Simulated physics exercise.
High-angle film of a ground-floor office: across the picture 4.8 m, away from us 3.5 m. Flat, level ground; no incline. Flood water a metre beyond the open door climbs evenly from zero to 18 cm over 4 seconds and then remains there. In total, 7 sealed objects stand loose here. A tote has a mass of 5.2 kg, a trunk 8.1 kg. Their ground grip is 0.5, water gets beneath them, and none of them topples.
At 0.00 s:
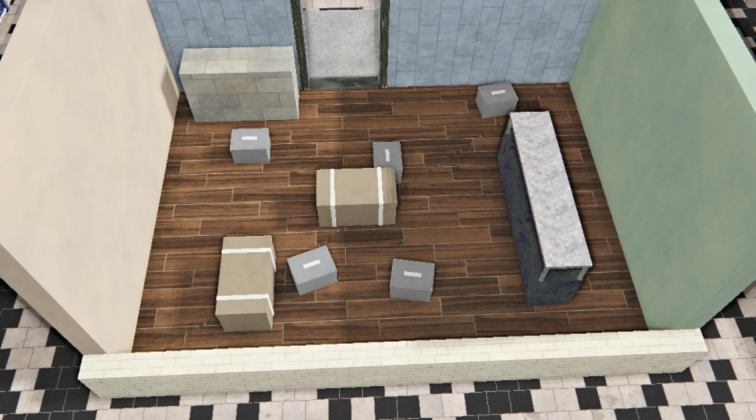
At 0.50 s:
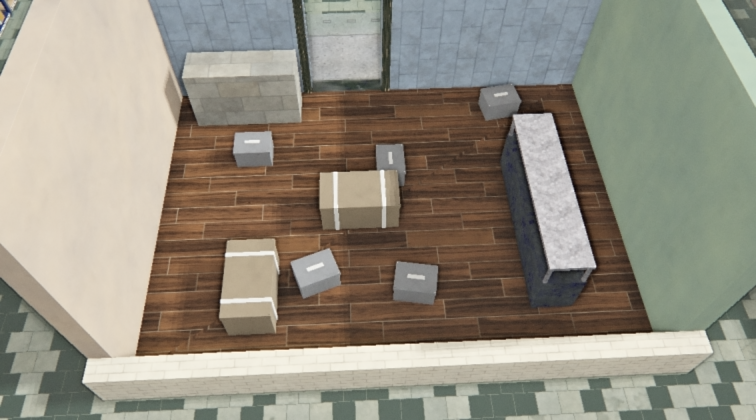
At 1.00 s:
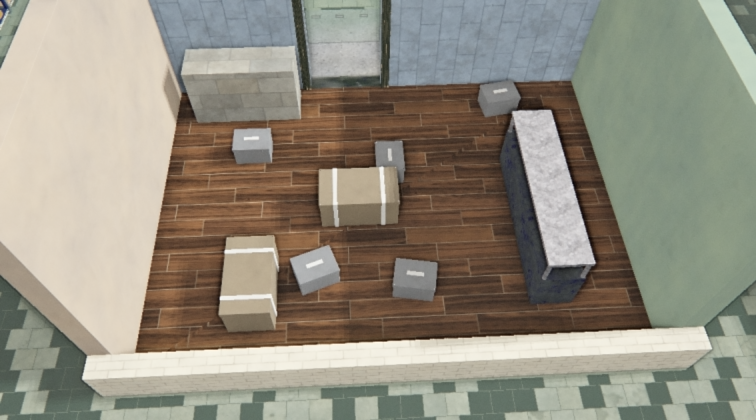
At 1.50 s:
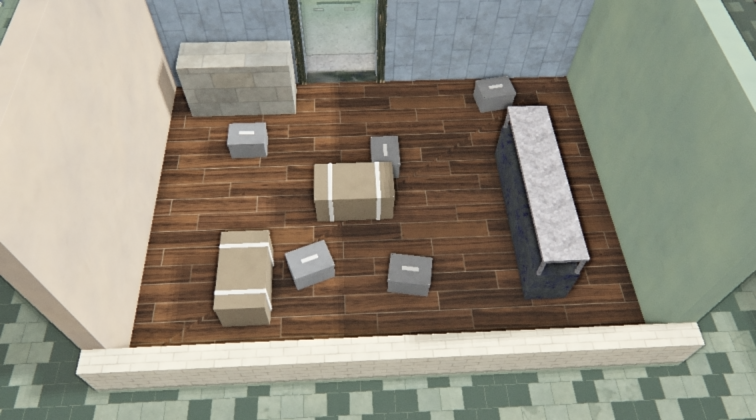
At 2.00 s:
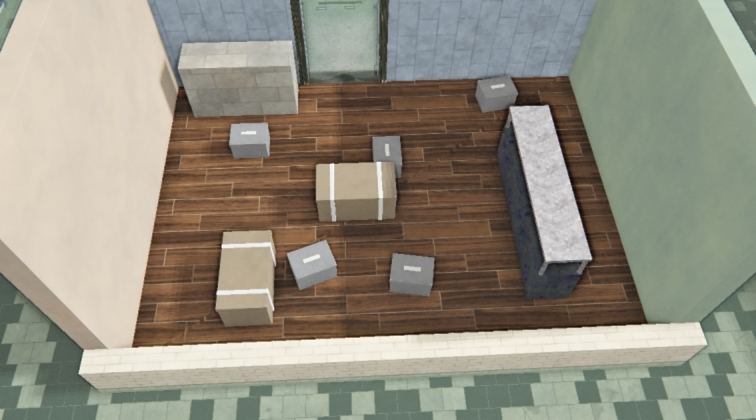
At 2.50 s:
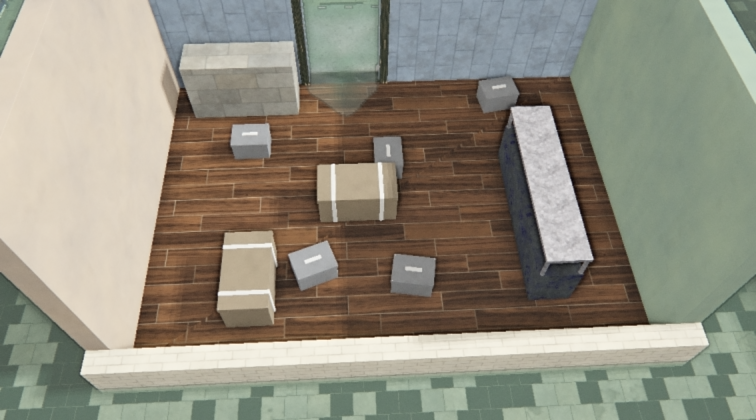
Grey totes and tan strapped boxes sat still on the wooden floor of a small office seen from above, and then a thin, clear patch of water appeared just inside the back door.
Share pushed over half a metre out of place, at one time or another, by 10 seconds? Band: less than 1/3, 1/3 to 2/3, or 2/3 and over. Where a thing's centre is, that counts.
Top band: Two thirds or more.
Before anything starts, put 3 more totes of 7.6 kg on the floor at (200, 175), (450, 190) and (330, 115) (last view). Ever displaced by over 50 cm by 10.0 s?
In turn: Within the mark, within the mark, beyond the mark.
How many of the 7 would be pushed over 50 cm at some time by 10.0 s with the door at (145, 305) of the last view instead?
Then it comes to 3.
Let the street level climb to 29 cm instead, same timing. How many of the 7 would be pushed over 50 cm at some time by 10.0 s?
Then 5.
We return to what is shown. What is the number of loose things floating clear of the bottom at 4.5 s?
At that time, 0.
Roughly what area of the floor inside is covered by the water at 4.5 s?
Wet: Near 4.5 m2.
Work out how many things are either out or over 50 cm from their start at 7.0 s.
Answer: 4.
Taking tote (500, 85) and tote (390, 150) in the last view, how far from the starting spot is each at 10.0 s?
Shifts: 0 cm / 100 cm.
After 3.5 s 0 of 7 are over 50 cm from their spots; 0 afloat.
After 4.5 s 0 of 7 are over 50 cm from their spots; 0 afloat.
After 7.0 s 4 of 7 are over 50 cm from their spots; 3 afloat.
After 10.0 s 5 of 7 are over 50 cm from their spots, and 5 have been at some point; 5 afloat.
